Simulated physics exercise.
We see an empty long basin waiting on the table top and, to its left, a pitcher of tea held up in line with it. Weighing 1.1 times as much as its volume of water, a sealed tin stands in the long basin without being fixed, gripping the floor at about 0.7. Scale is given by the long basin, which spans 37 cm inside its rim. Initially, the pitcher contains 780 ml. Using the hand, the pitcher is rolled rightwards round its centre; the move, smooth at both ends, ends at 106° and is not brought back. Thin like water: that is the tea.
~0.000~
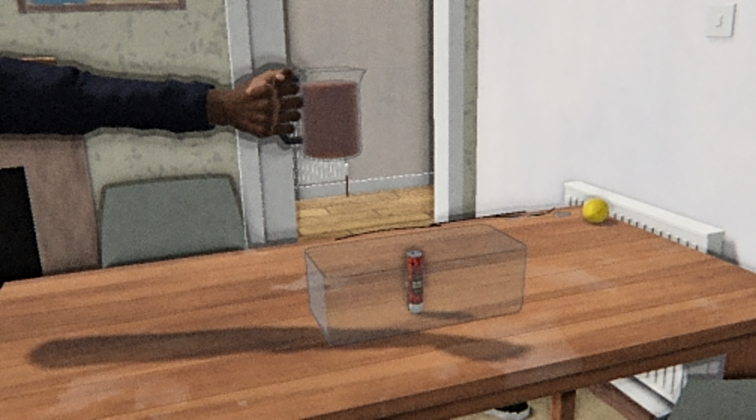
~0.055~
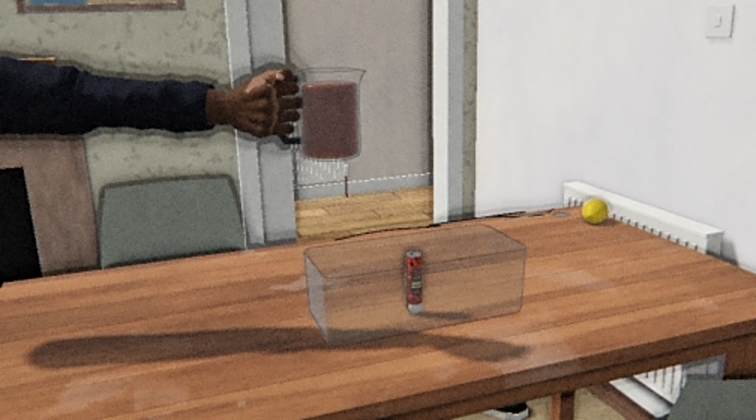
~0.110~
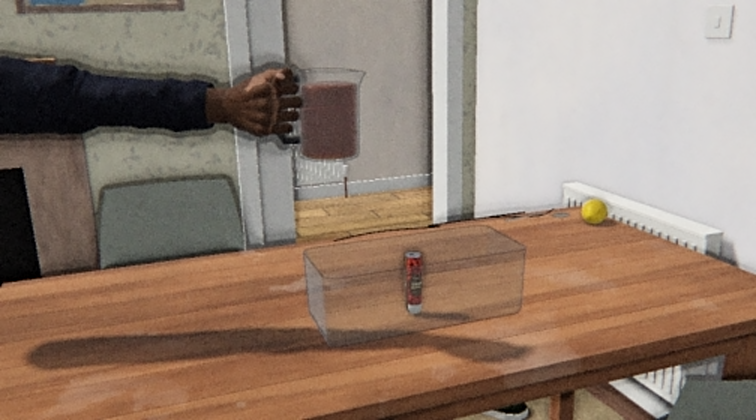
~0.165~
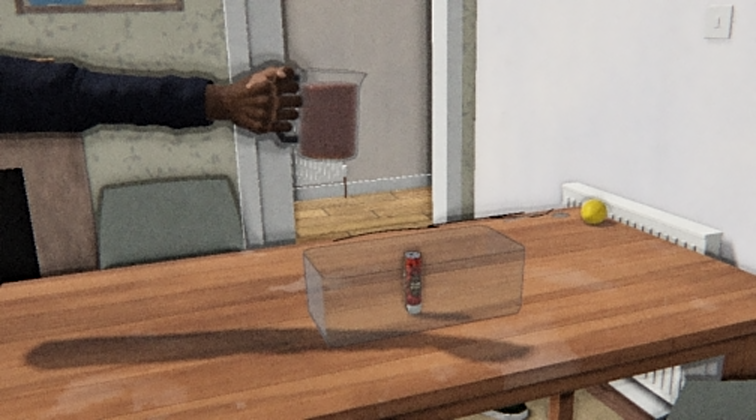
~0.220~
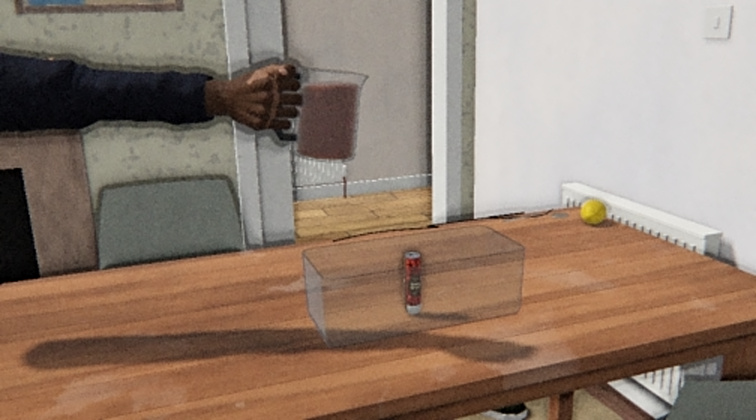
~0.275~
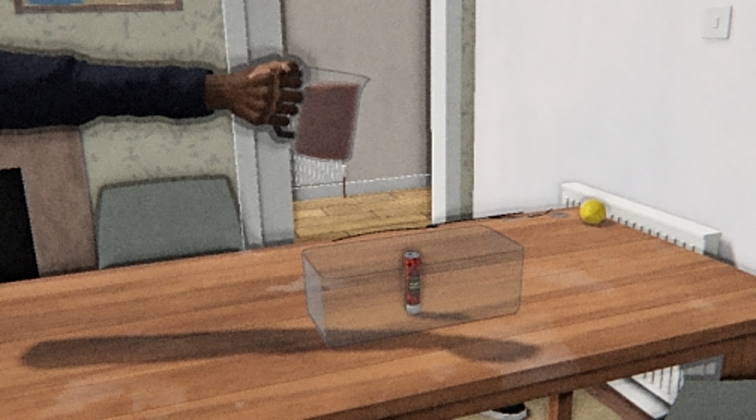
We see a hand holding a pitcher of brownish-red tea above a wooden table, where a clear long basin and a small red tin sit; the pitcher stays upright at first, then the hand tilts it slightly to the right.
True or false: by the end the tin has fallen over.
False.
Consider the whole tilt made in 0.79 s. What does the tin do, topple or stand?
The tin stays balanced.
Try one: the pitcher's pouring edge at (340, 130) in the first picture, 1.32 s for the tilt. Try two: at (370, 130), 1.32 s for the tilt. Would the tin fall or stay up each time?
Try 1: Tipped over; try 2: Tipped over.
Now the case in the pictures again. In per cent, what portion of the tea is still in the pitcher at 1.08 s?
About 38 per cent.
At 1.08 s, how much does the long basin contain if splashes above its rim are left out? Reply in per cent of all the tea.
Roughly 30 %.
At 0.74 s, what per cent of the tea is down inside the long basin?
Some 1 per cent.
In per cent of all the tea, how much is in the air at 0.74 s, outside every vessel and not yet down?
At that moment, about 12 percent.
After 0.74 s the tilt is 63° and 87 per cent is still to pour; the tin stands where it began.
After 1.08 s the tilt is 97° and 39 per cent is still to pour; the tin stands where it began.
After 1.43 s the tilt is 106° and 4 per cent is still to pour; the tin stands where it began.
After 1.82 s the tilt is 106° and 0 per cent is still to pour; the tin stands where it began.
In the end the tin stands where it began.
